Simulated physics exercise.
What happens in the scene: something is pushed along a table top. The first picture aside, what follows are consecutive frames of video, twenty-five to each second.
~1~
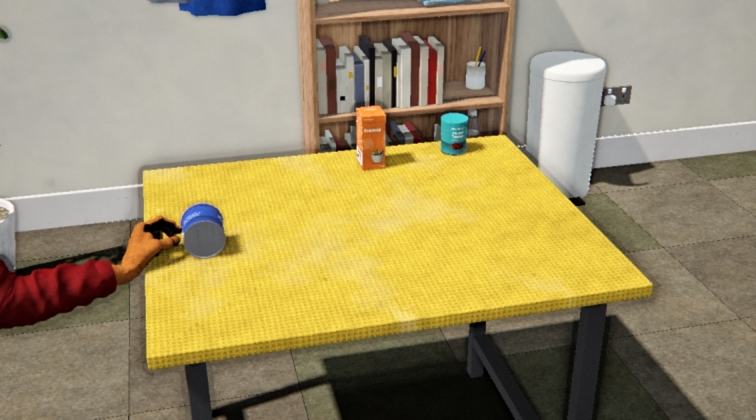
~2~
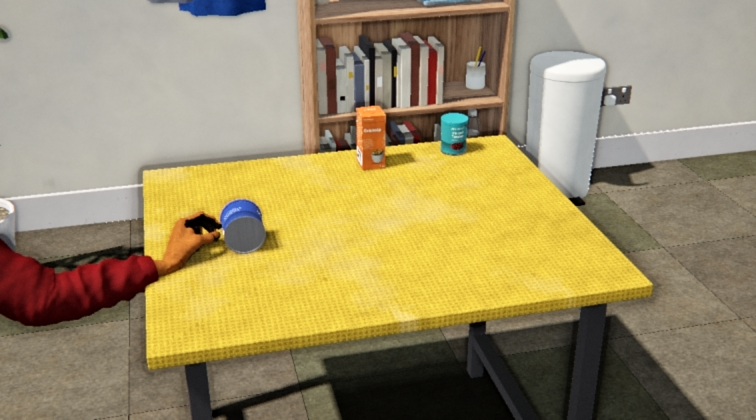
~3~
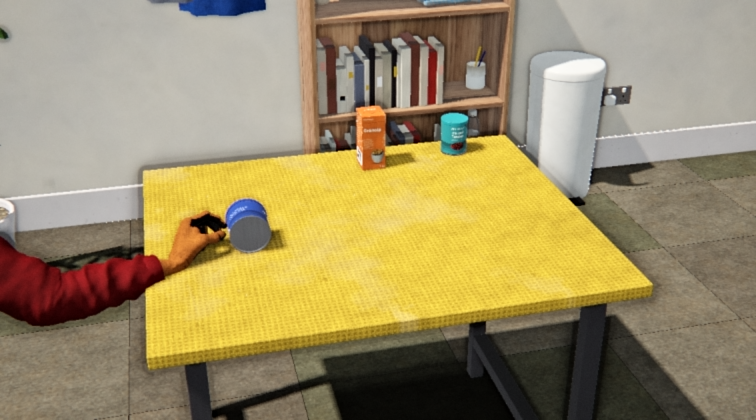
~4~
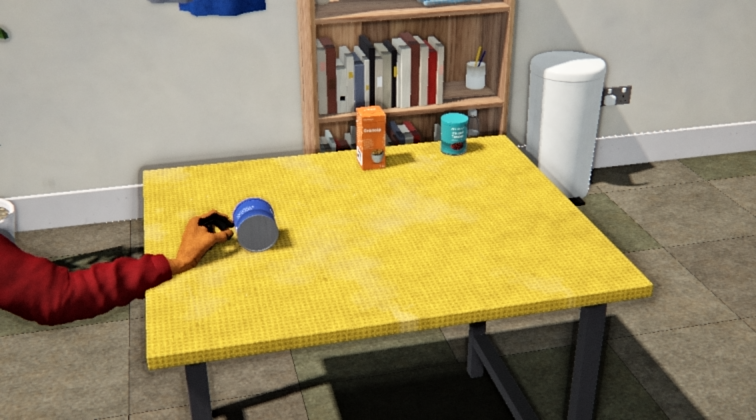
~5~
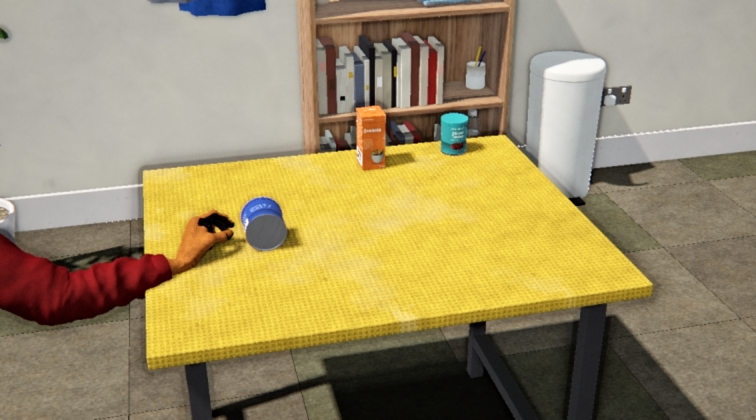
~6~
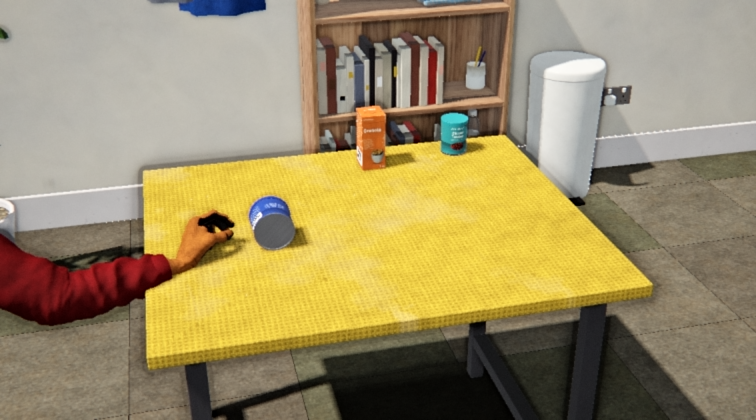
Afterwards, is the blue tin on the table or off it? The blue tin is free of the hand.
On the table.
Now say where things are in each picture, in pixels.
The first frame shows under the hand; blue tin (203, 231).
The second frame shows under the hand; blue tin (243, 227).
The third frame shows under the hand; blue tin (248, 226).
The fourth frame shows blue tin (256, 225).
The fifth frame shows blue tin (264, 224) rolled a little.
The sixth frame shows blue tin (272, 223) rolled a little.
Then, 0.20 s after the last picture, blue tin rolled about its own width near (309, 219).
Then, 0.60 s after the last picture, blue tin rolled well along near (366, 212).
Then, 1.10 s after the last picture, blue tin rolled well along near (408, 208).
At rest, moved from the start, blue tin. Seen from the same camera at the end, blue tin near (419, 206).
